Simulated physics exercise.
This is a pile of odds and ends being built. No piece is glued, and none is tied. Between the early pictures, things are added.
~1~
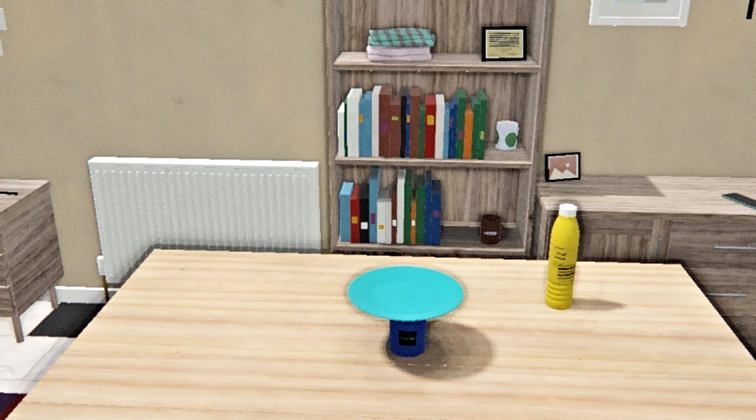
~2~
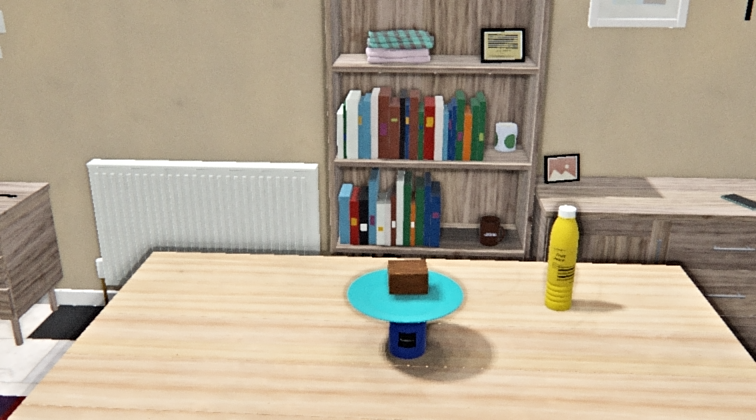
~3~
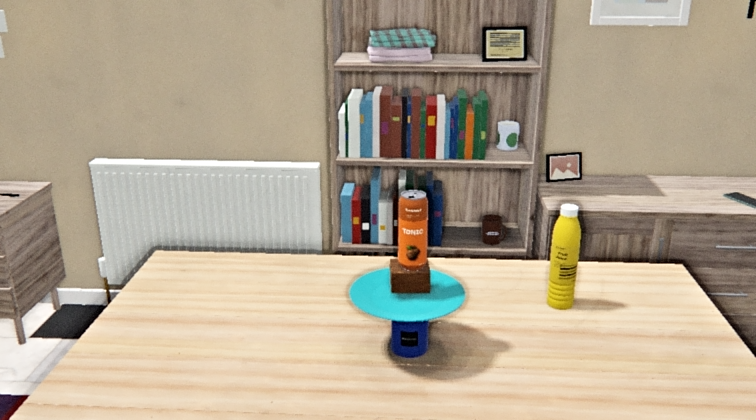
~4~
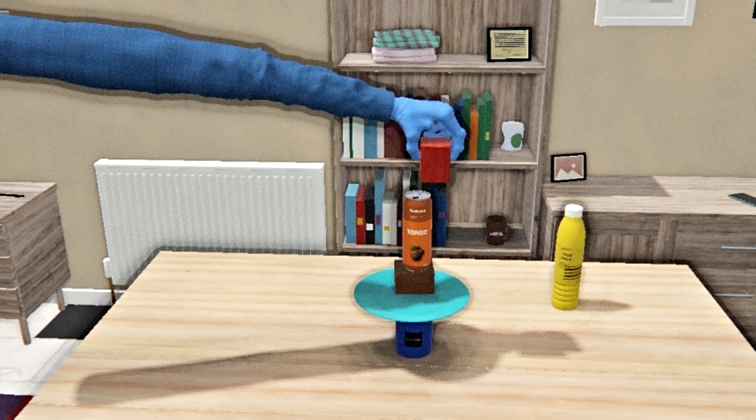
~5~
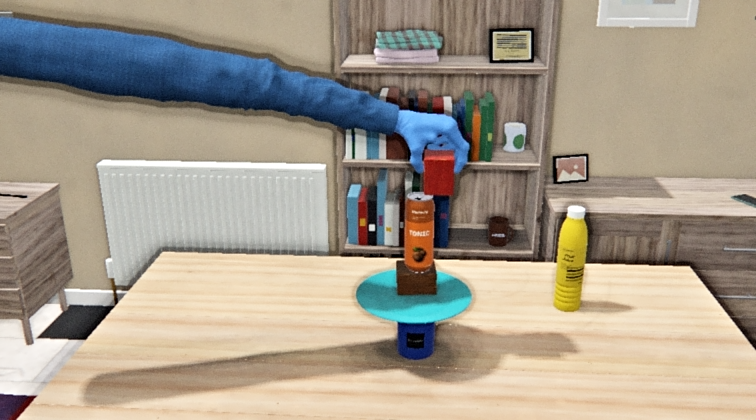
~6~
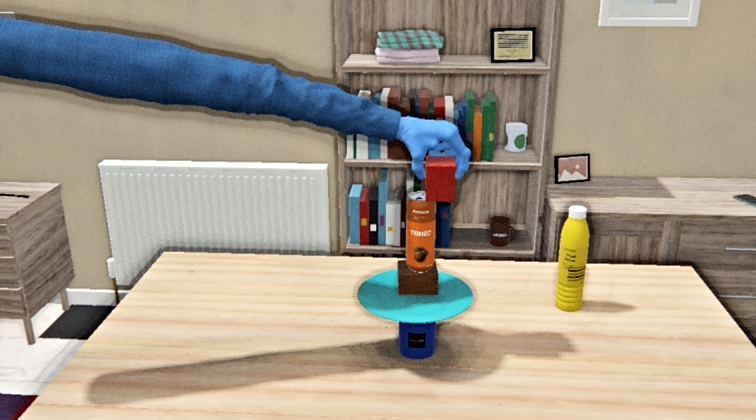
A turquoise plate sat on a blue jar, and a brown block and then an orange can were added on top, before a blue-gloved hand lowered a red block onto the can.
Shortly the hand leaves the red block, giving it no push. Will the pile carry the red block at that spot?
You'll see something goes over.
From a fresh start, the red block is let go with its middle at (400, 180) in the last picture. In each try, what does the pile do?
Then it loses its balance.
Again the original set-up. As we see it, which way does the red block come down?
Looks like it moves off to the right.
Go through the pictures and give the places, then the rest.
In the first picture, the last thing is not in view yet; blue jar (408, 324).
In the second picture, the last thing is not in view yet; turquoise plate (405, 296).
In the third picture, the last thing is not in view yet; brown block (410, 276).
The fourth picture shows still above its spot; red block (435, 159); yellow bottle (569, 257).
The fifth picture shows still above its spot; red block (439, 172); orange can (419, 233).
The sixth picture shows in place under the hand; red block (440, 178); blue jar (417, 326).
Then, 0.40 s after the last picture, red block now fallen.
Then, 0.60 s after the last picture, orange can tipped 5° from how it was.
Then, 0.80 s after the last picture, things are still on the move.
At rest, fallen, red block; the other 5 in place. Seen from the same camera at the end, red block near (582, 341). The pile comes apart.
